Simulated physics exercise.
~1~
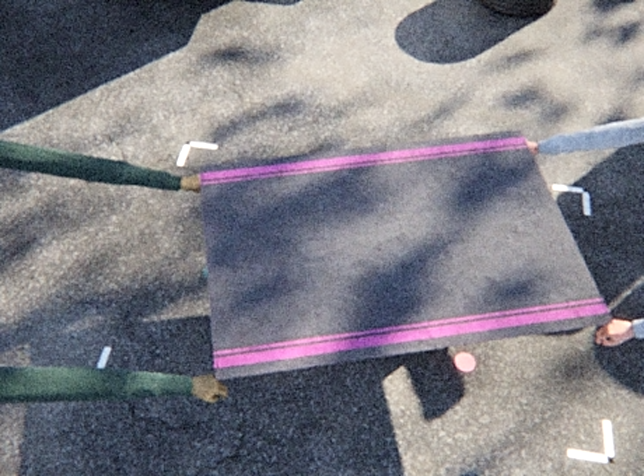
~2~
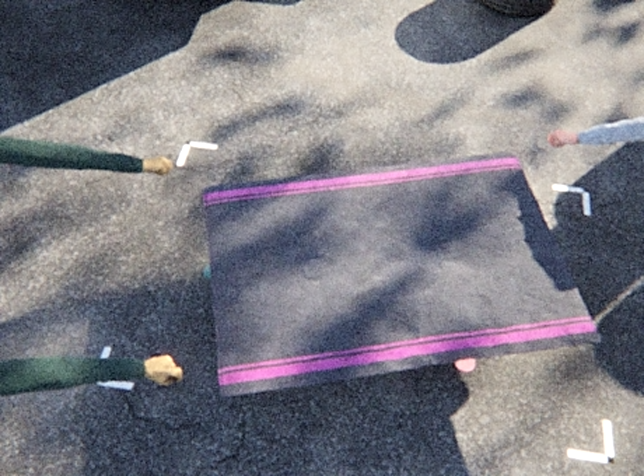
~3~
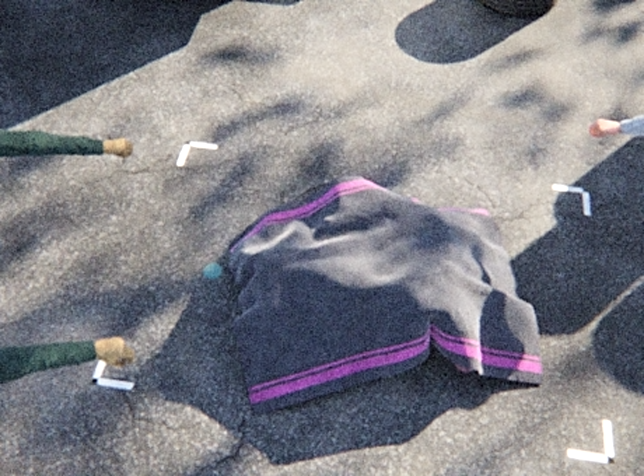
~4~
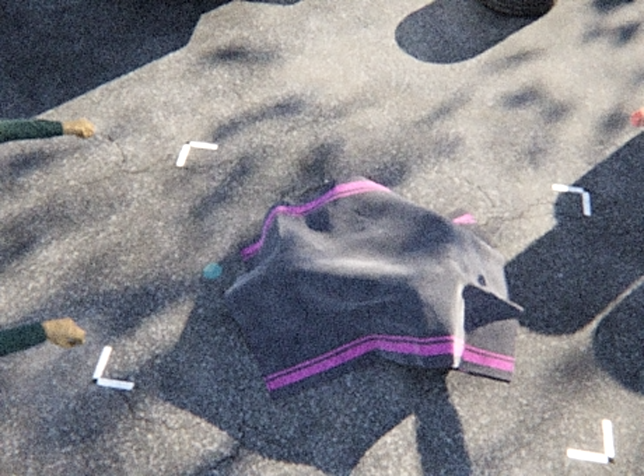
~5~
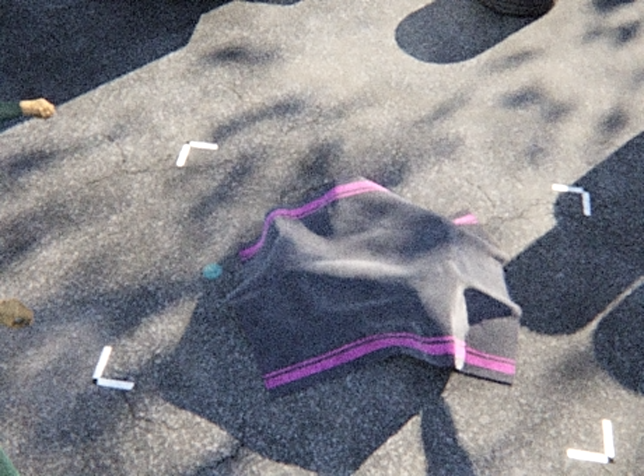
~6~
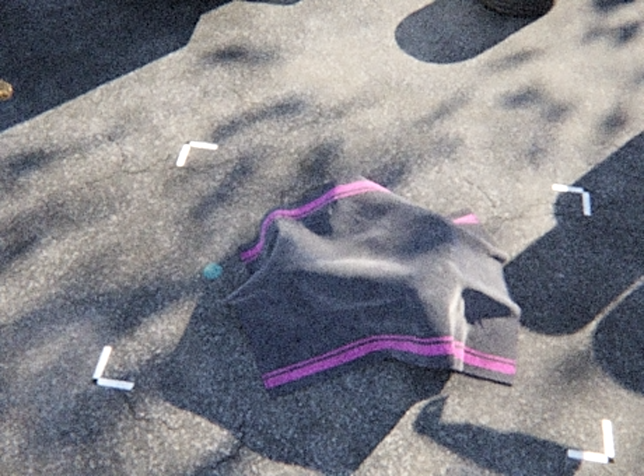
The video shows four hands holding a dark blanket with pink stripes flat above sunlit pavement, then letting go and withdrawing as it drops and crumples over hidden objects, ending in a raised, wrinkled heap with a small teal item uncovered at its left.
